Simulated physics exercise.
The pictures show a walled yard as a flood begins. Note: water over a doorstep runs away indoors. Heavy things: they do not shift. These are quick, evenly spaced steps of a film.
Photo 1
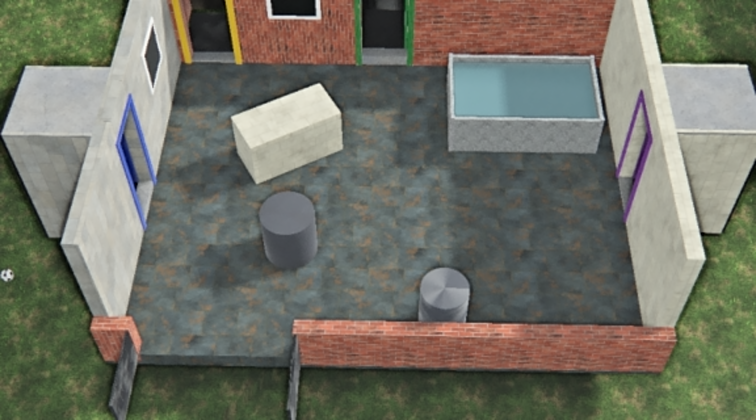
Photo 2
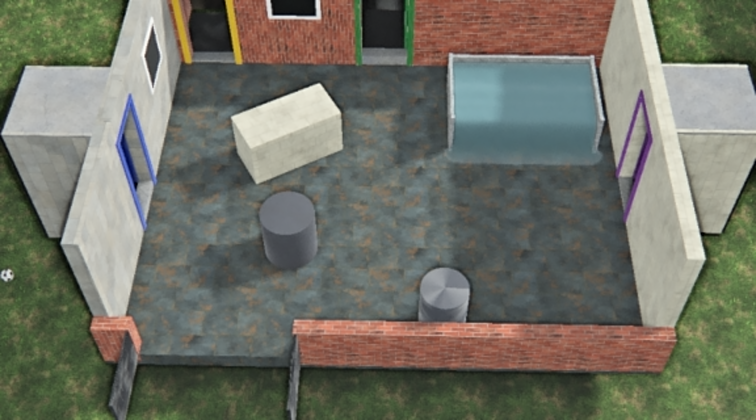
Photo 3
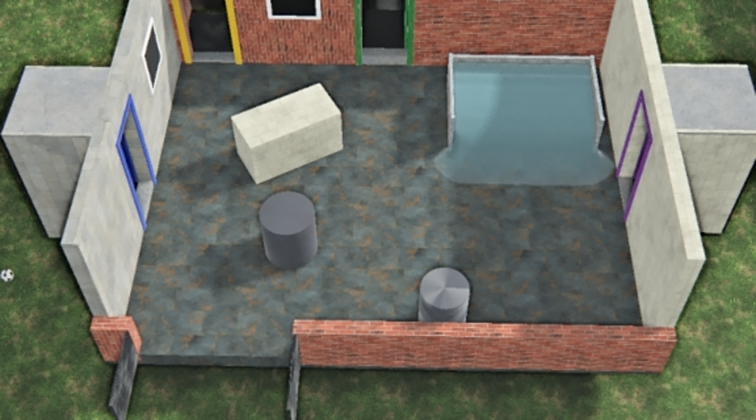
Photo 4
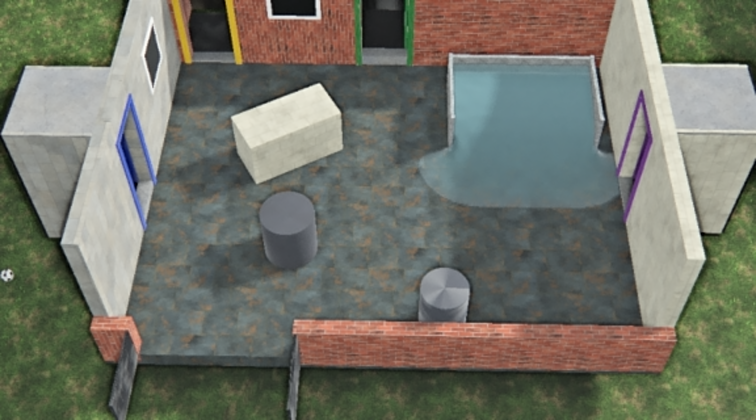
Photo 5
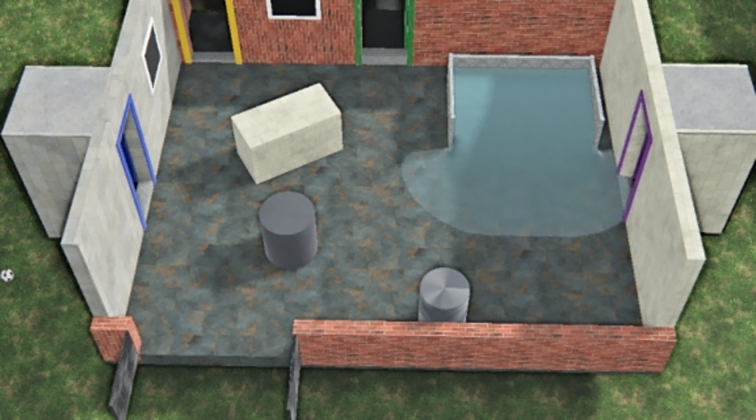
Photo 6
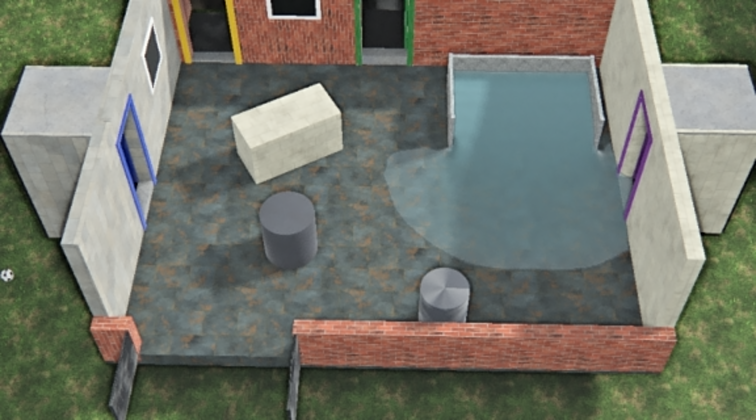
In this clip, the front side of a water-filled tank in a walled yard opens, and water pours out across the dark floor, spreading forward and sideways in a widening pool while the block and cylinders stay still.
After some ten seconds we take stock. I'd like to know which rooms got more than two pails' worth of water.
At the end, the yellow door will let in an allowed amount; the blue door will let in an allowed amount; the purple door will let in too much; the green door will let in an allowed amount.
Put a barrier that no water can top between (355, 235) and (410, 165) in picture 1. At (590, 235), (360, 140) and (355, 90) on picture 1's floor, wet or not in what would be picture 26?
Taking the points in turn, they are inundated, high and dry and high and dry.
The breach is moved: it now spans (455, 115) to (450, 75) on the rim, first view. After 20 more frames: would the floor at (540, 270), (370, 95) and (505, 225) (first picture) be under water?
Point by point: Untouched, swamped and untouched.
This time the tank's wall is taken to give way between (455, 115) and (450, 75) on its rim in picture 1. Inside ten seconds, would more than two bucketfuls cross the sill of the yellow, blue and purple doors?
Door by door, the yellow door crosses the threshold, then the blue door misses the threshold, then the purple door misses the threshold.
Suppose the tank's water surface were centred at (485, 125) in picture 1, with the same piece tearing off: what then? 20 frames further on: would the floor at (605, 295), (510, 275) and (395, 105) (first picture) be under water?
As listed: Reached, reached, untouched.
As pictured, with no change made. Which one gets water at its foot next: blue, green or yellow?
That would be the one in blue, ahead of the rest.
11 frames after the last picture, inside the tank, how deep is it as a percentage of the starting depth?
Somewhere near 20 %, give or take.
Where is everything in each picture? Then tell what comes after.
The open tank at (524, 90) is whole and still, in the first frame.
Water pours out at (523, 141) and has run to (599, 154), in the second frame.
Water pours out at (523, 142) and has run to (608, 169), in the third frame.
The front is at (618, 189), out from the gap at (523, 143), in the fourth frame.
Water pours out at (523, 143) and has run to (417, 196), in the fifth frame.
The front is at (601, 260), out from the gap at (523, 143), in the sixth frame.
A moment on, water covers 35 % of the floor; the yellow door not reached, the blue door not reached, the purple door over two buckets in, the green door not reached.
Next, water covers 45 % of the floor; the yellow door not reached, the blue door not reached, the purple door over two buckets in, the green door not reached.
Then, water covers 50 % of the floor; the yellow door not reached, the blue door not reached, the purple door over two buckets in, the green door not reached.
Later, water covers 70 % of the floor; the yellow door not reached, the blue door wet at the sill, nothing in, the purple door far over two buckets in, the green door not reached.
In the end, water covers 95 % of the floor; the yellow door under two buckets in, the blue door wet at the sill, nothing in, the purple door far over two buckets in, the green door wet at the sill, nothing in.
